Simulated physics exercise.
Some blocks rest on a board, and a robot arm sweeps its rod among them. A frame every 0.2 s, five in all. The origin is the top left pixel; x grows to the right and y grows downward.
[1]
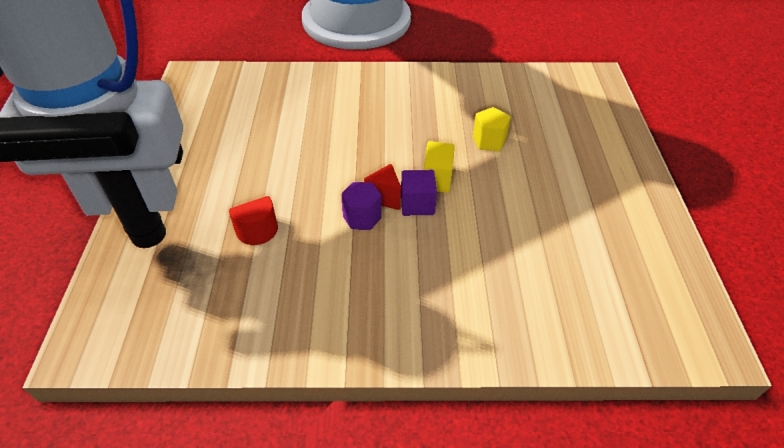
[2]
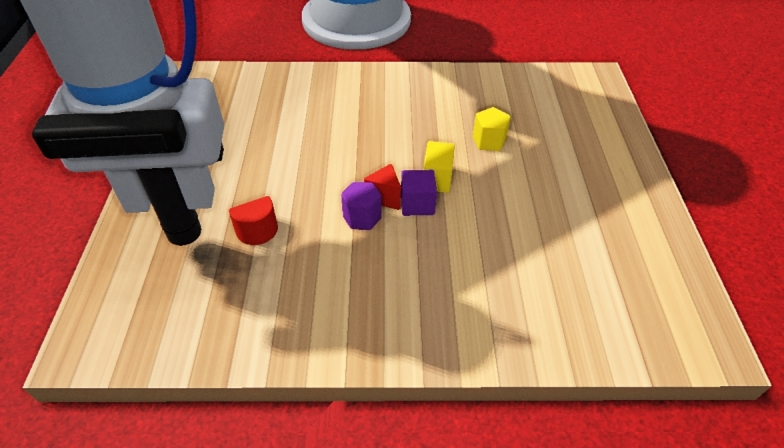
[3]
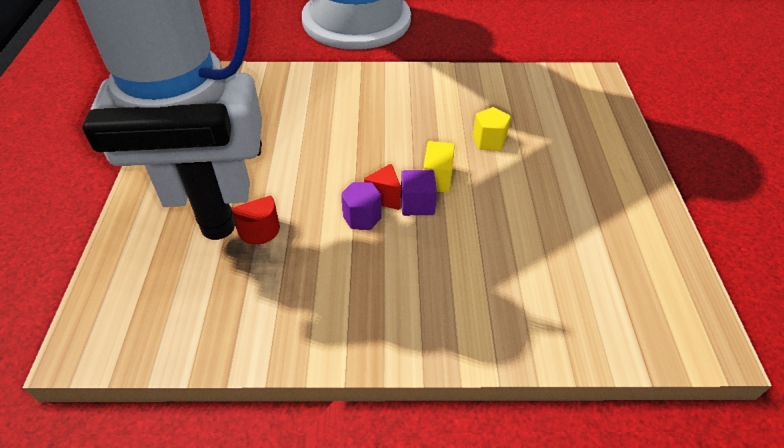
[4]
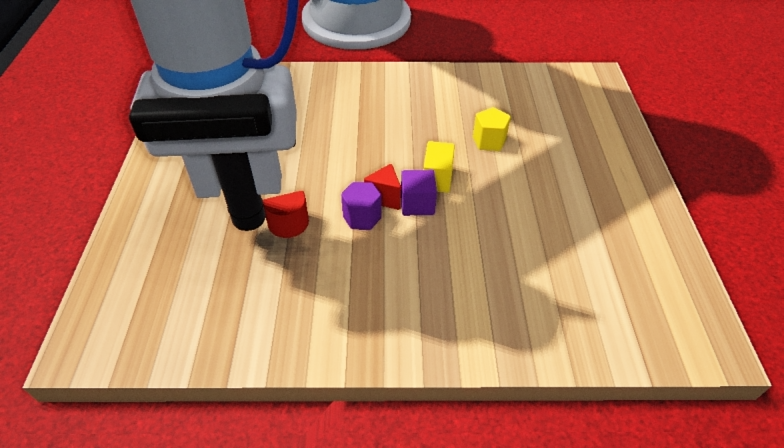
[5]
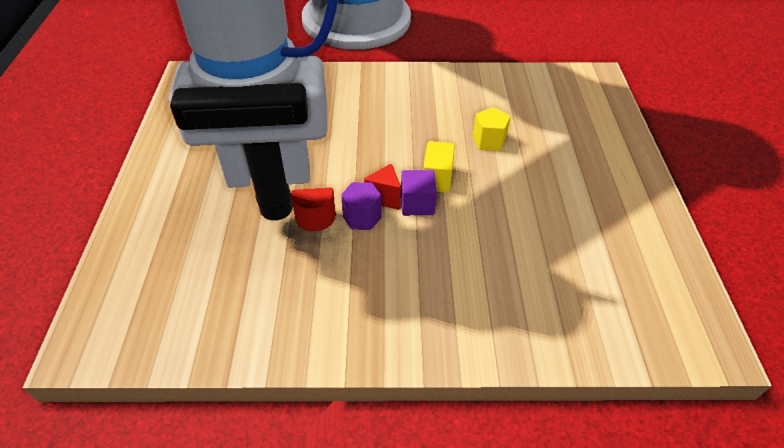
A robot arm's black rod moves right across a wooden board toward a red half-round block and meets its left side. The rod pushes the block right and slightly away from the viewer, bringing it close beside a purple six-sided block, while the purple, red and yellow blocks beyond stay still.
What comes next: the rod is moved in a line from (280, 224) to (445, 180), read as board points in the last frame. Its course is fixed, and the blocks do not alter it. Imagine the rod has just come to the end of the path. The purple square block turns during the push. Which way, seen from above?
It goes anticlockwise.
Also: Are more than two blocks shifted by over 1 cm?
Answer: Yes.
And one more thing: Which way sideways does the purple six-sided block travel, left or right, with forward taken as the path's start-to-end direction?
It's going to go right.
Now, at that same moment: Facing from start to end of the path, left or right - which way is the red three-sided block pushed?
Displaced left.
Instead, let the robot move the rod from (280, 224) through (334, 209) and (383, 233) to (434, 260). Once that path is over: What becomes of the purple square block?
The purple square block is moved.
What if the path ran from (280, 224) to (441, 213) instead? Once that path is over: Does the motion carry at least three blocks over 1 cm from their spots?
Yes, that is what happens.
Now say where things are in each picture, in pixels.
Lower end of the rod (149, 236), tops of blocks, red half-round block (252, 209), purple six-sided block (361, 194), red three-sided block (385, 176), purple square block (419, 180), in the first frame.
Rod (185, 234), blocks as before, in the second frame.
Rod (219, 228), blocks as before, in the third frame.
Rod (249, 220), red half-round block (285, 202), in the fourth frame.
Rod (277, 210), red half-round block (312, 196), purple six-sided block (361, 194), red three-sided block (385, 176), purple square block (419, 180), in the fifth frame.
What follows on the original path. One third of the way, rod (337, 195); red half-round block (371, 190), turned 35° clockwise; purple six-sided block (407, 204), turned 35° clockwise; purple square block (430, 183), turned 35° anticlockwise.
Two thirds of the way, rod (394, 180); red half-round block (417, 188), turned 105° clockwise; purple six-sided block (424, 218), turned 50° clockwise; red three-sided block (414, 160), turned 25° clockwise; purple square block (452, 185), turned 60° anticlockwise.
At the end, rod (447, 165); red half-round block (426, 188), turned 130° clockwise; purple six-sided block (424, 219), turned 50° clockwise; red three-sided block (448, 138); purple square block (462, 189), turned 65° anticlockwise.
